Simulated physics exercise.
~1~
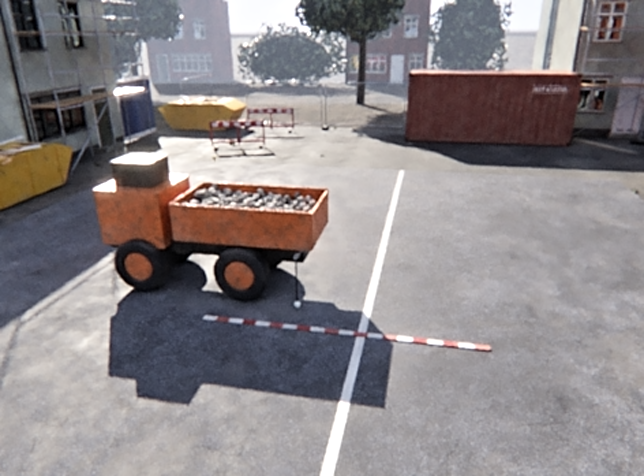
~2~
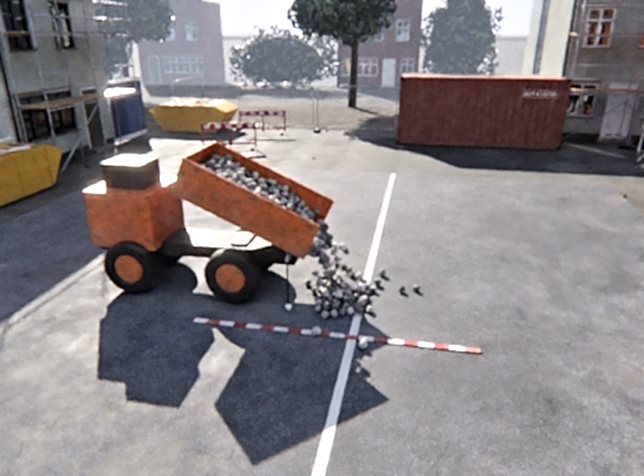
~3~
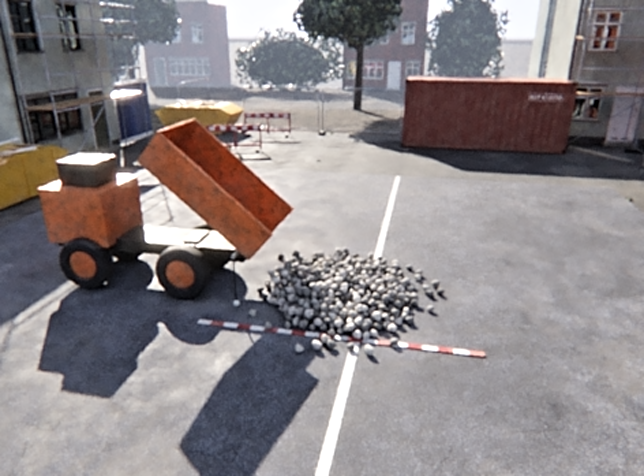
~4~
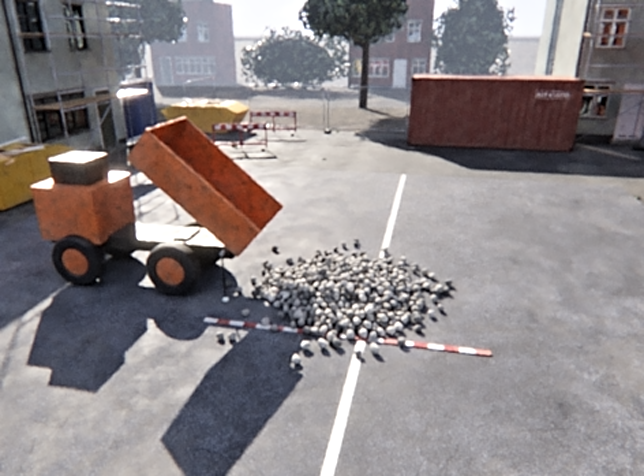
Orange dump truck tipping its bed and rolling left, spilling grey stones into a low heap lying across a painted white line.
